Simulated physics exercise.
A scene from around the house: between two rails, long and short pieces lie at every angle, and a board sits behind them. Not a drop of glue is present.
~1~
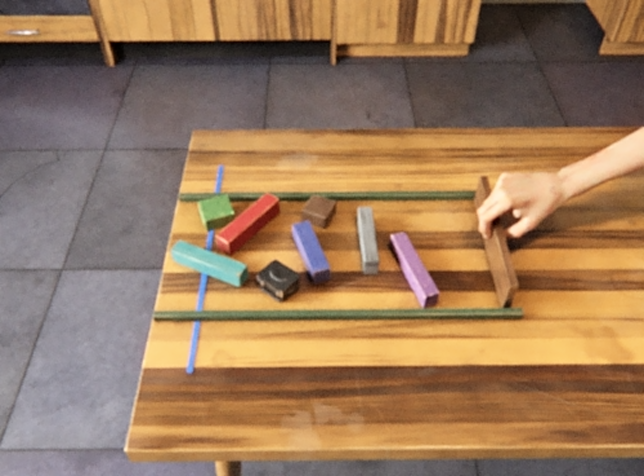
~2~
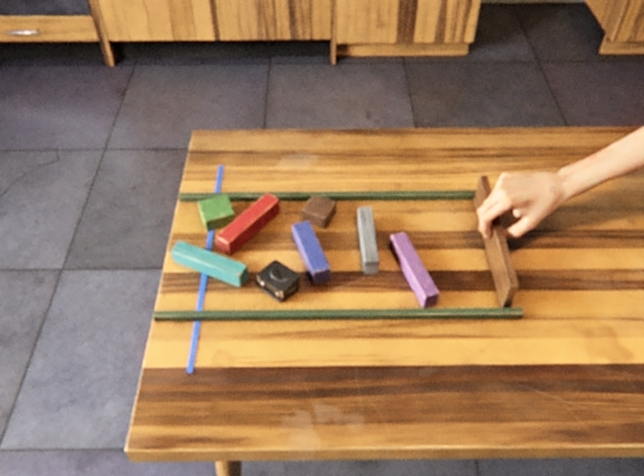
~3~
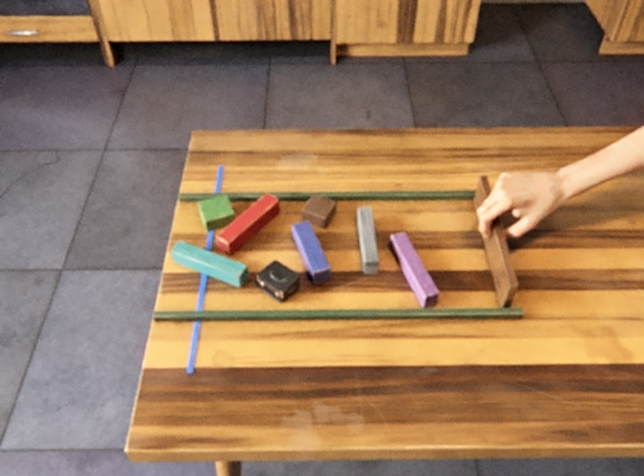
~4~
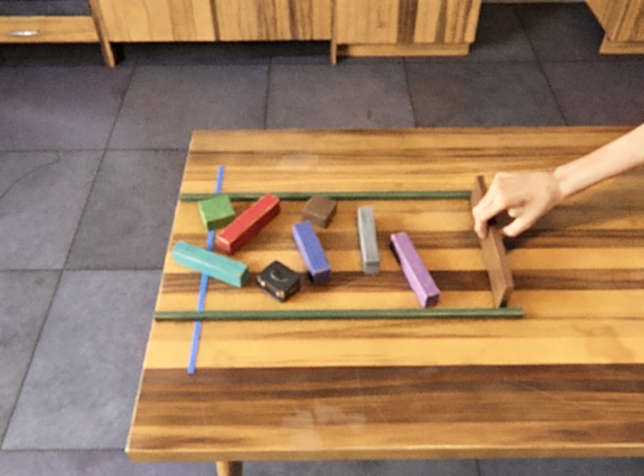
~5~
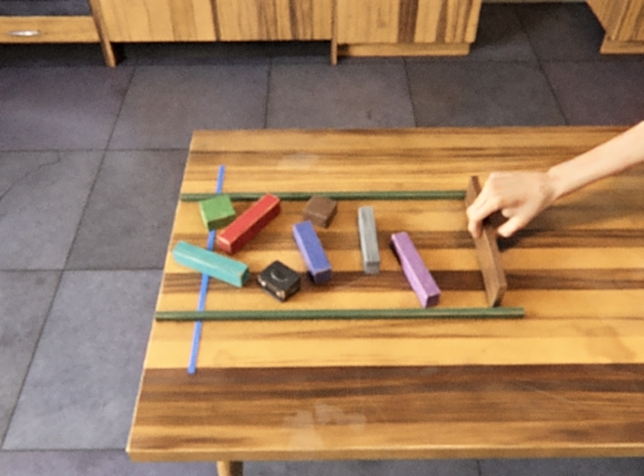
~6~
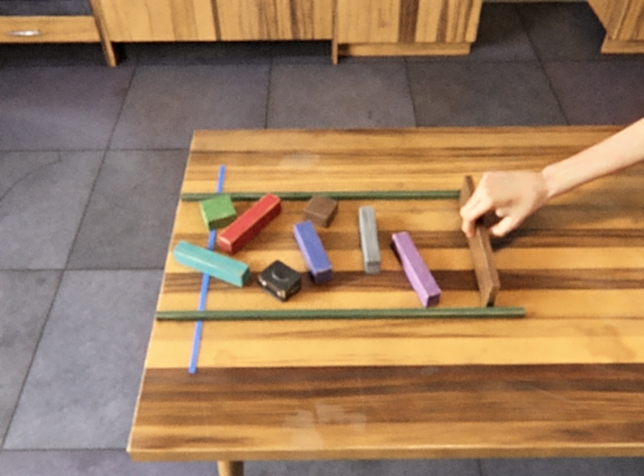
A hand slides a brown wooden board slightly left between two green rails, while the colourful scattered blocks ahead stay still.
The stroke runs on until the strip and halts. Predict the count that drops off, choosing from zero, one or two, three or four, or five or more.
You'd see three or four pieces leave the end and fall.
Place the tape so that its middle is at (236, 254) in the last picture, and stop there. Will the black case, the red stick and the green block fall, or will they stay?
The black case is still there. The red stick is still there. The green block is gone.
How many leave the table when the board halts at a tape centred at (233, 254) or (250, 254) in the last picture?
Respectively 2 and 1.
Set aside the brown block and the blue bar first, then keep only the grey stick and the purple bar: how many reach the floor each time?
The answer is 2 and then 2.
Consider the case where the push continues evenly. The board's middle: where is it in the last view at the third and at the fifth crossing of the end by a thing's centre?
Roughly (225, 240) and then roughly (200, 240).
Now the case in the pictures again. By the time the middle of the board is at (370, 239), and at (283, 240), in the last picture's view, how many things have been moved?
By then 2, and 8.
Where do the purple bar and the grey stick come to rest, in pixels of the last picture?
You'll see the purple bar at (198, 270), with the grey stick at (188, 237).
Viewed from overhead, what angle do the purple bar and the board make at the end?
Roughly 0 degrees.
Early on, none off yet; green block at rest near (219, 213); turquoise bar at rest near (211, 263); red stick at rest near (251, 224).
A while later, none off yet; green block at rest near (219, 213); turquoise bar at rest near (211, 263); red stick moving near (246, 223).
Further along, none off yet; green block travelled about its own width near (182, 209); turquoise bar leaning well over near (148, 263); red stick travelled about its own width near (197, 223).
Finally, the number that fall off is three or four; lost, blue bar, red stick, turquoise bar and green block.
